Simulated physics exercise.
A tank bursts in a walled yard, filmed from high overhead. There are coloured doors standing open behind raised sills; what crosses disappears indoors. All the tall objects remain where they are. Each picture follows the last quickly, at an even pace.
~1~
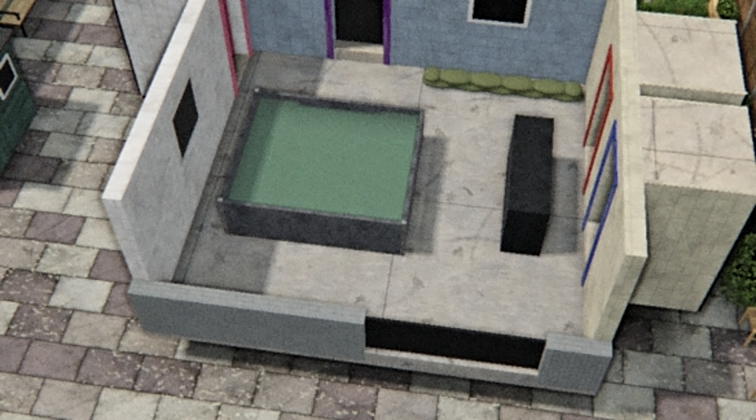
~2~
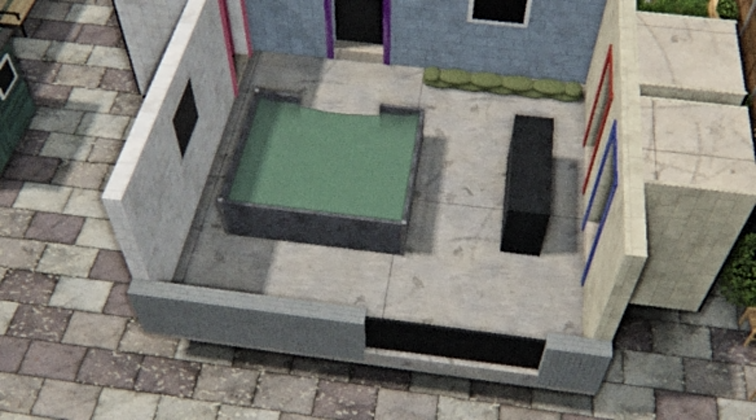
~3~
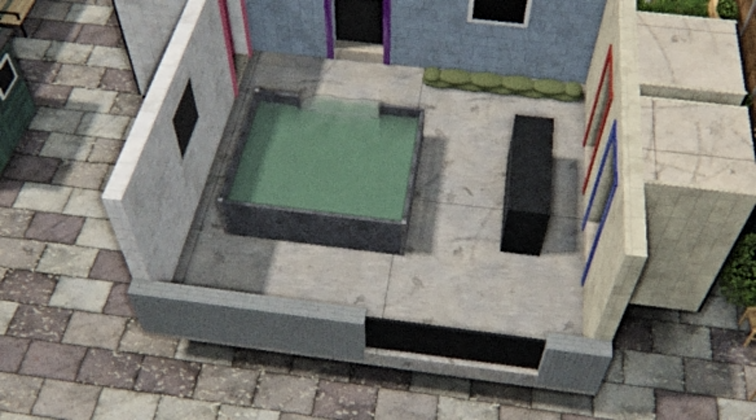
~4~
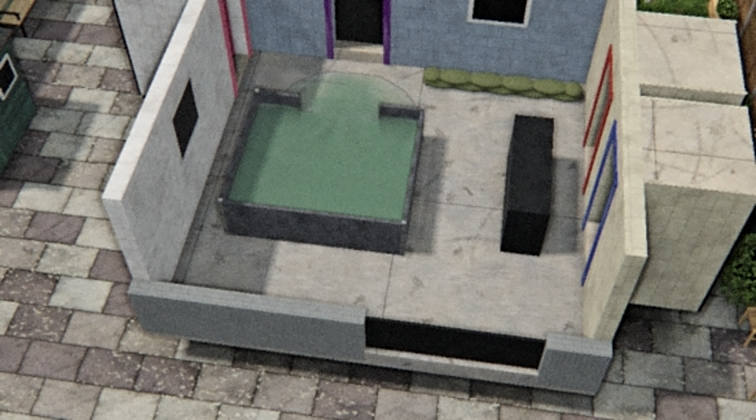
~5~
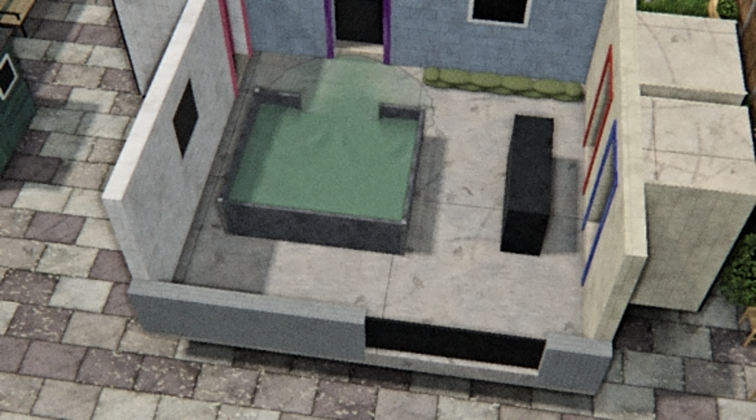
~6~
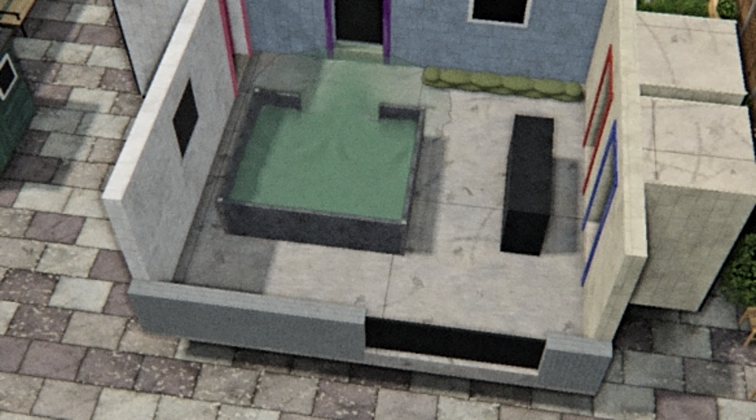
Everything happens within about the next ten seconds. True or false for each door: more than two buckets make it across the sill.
Red door: True; pink door: True; purple door: True; blue door: False.
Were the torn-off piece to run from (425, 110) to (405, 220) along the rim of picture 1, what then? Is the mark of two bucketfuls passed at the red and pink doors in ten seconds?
Note - red door: Past the mark, pink door: Past the mark.
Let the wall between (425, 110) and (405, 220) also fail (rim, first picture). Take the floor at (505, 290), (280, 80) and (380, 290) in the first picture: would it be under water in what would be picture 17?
Taken in turn they're swamped, unwetted and unwetted.
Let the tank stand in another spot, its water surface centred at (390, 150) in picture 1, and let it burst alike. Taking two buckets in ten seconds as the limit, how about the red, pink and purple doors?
Going by the run, the red door tops the threshold, the pink door tops the threshold and the purple door tops the threshold.
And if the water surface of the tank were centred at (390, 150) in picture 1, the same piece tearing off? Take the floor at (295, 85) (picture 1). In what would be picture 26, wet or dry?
Answer: Reached.
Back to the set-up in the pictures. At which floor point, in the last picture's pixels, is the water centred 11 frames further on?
The water's middle lies around (341, 151).
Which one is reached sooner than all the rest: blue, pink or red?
Go with the door marked pink.
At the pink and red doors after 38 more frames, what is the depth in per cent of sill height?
Readings, in sequence: 230 percent and 170 percent.
A moment on, water covers 20 % of the floor; the red door not reached, the pink door wet at the sill, nothing in, the purple door over two buckets in, the blue door not reached.
Next, water covers 30 % of the floor; the red door not reached, the pink door over two buckets in, the purple door far over two buckets in, the blue door not reached.
Then, water covers 55 % of the floor; the red door wet at the sill, nothing in, the pink door far over two buckets in, the purple door far over two buckets in, the blue door wet at the sill, nothing in.
Later, water covers 95 % of the floor; the red door over two buckets in, the pink door far over two buckets in, the purple door far over two buckets in, the blue door wet at the sill, nothing in.
In the end, water covers 95 % of the floor; the red door over two buckets in, the pink door far over two buckets in, the purple door far over two buckets in, the blue door wet at the sill, nothing in.
